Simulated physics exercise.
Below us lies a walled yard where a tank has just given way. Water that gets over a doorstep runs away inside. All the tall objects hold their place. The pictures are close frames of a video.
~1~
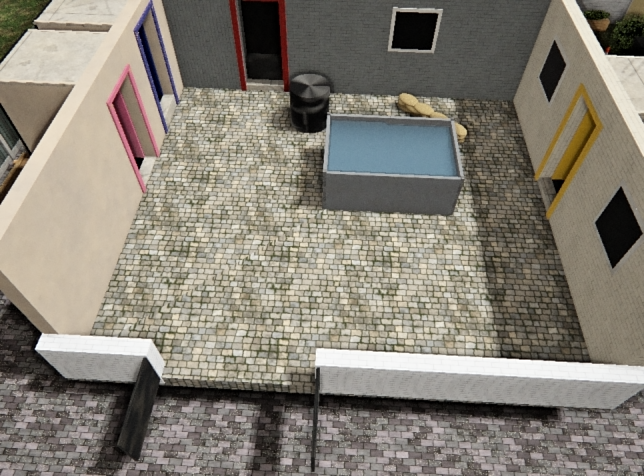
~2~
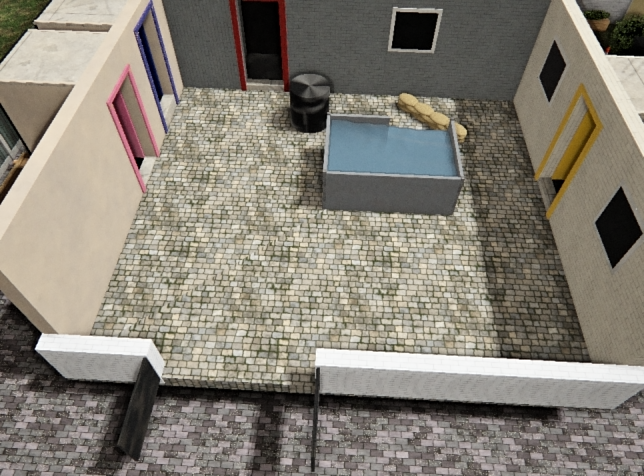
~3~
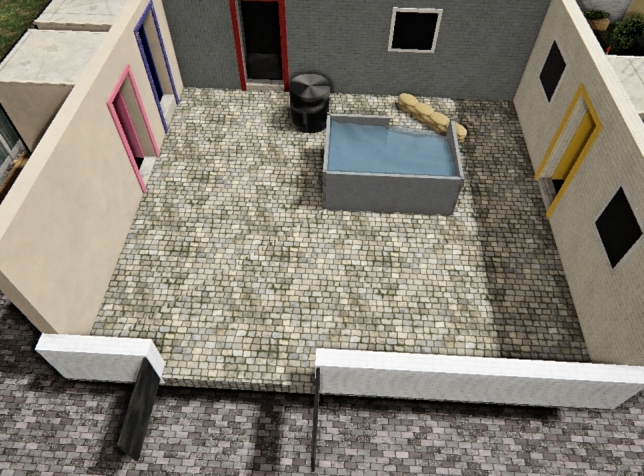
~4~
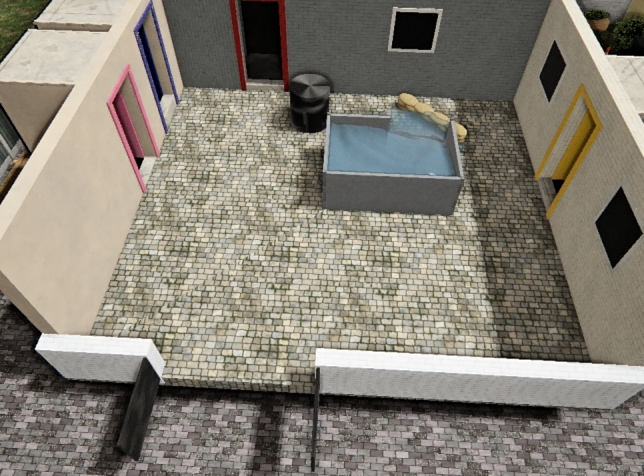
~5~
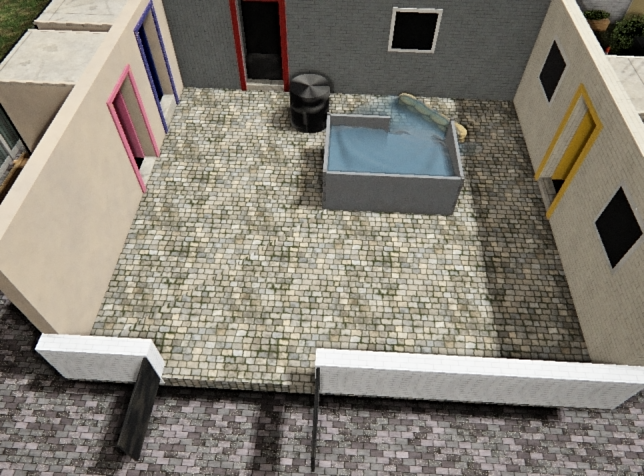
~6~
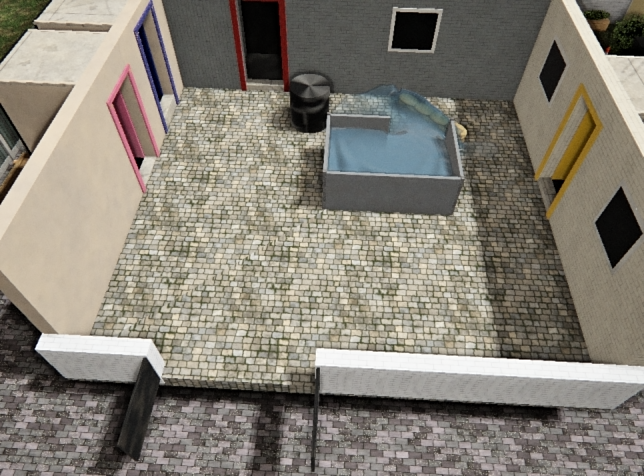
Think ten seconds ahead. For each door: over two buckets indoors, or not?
In the end: The blue door holds within the limit; the pink door floods; the red door holds within the limit; the yellow door holds within the limit.
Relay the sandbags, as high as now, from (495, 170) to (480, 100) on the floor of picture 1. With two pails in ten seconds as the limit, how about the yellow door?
Yellow door takes less.
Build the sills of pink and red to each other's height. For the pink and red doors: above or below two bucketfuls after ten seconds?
Then: The pink door lets less in; the red door lets more in.
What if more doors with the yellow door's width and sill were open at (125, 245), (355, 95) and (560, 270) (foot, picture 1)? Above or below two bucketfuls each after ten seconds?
In that order: Lets less in, is over, takes less.
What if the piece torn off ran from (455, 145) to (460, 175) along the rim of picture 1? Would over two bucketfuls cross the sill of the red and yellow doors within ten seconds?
In short: Red holds; yellow goes over.
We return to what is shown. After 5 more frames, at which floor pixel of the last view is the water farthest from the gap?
I would point to (273, 95).
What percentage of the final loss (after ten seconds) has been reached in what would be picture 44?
Close to 15 %.
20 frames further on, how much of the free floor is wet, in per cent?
Near 45 in a hundred.
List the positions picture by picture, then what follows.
In the first picture, the tank at (391, 148) is whole and still.
In the second picture, the front is at a hidden place, out from the gap on the tank's far side.
In the third picture, the front is at a hidden place, out from the gap on the tank's far side.
In the fourth picture, the front is at (394, 110), out from the gap on the tank's far side.
In the fifth picture, water pours out on the tank's far side and has run to (386, 97).
In the sixth picture, water pours out on the tank's far side and has run to (355, 96).
A moment on, water covers 15 % of the floor; the blue door not reached, the pink door not reached, the red door wet at the sill, nothing in, the yellow door not reached.
Next, water covers 30 % of the floor; the blue door wet at the sill, nothing in, the pink door not reached, the red door wet at the sill, nothing in, the yellow door wet at the sill, nothing in.
Then, water covers 45 % of the floor; the blue door under two buckets in, the pink door wet at the sill, nothing in, the red door under two buckets in, the yellow door wet at the sill, nothing in.
Later, water covers 75 % of the floor; the blue door under two buckets in, the pink door over two buckets in, the red door under two buckets in, the yellow door under two buckets in.
In the end, water covers 90 % of the floor; the blue door under two buckets in, the pink door over two buckets in, the red door under two buckets in, the yellow door under two buckets in.
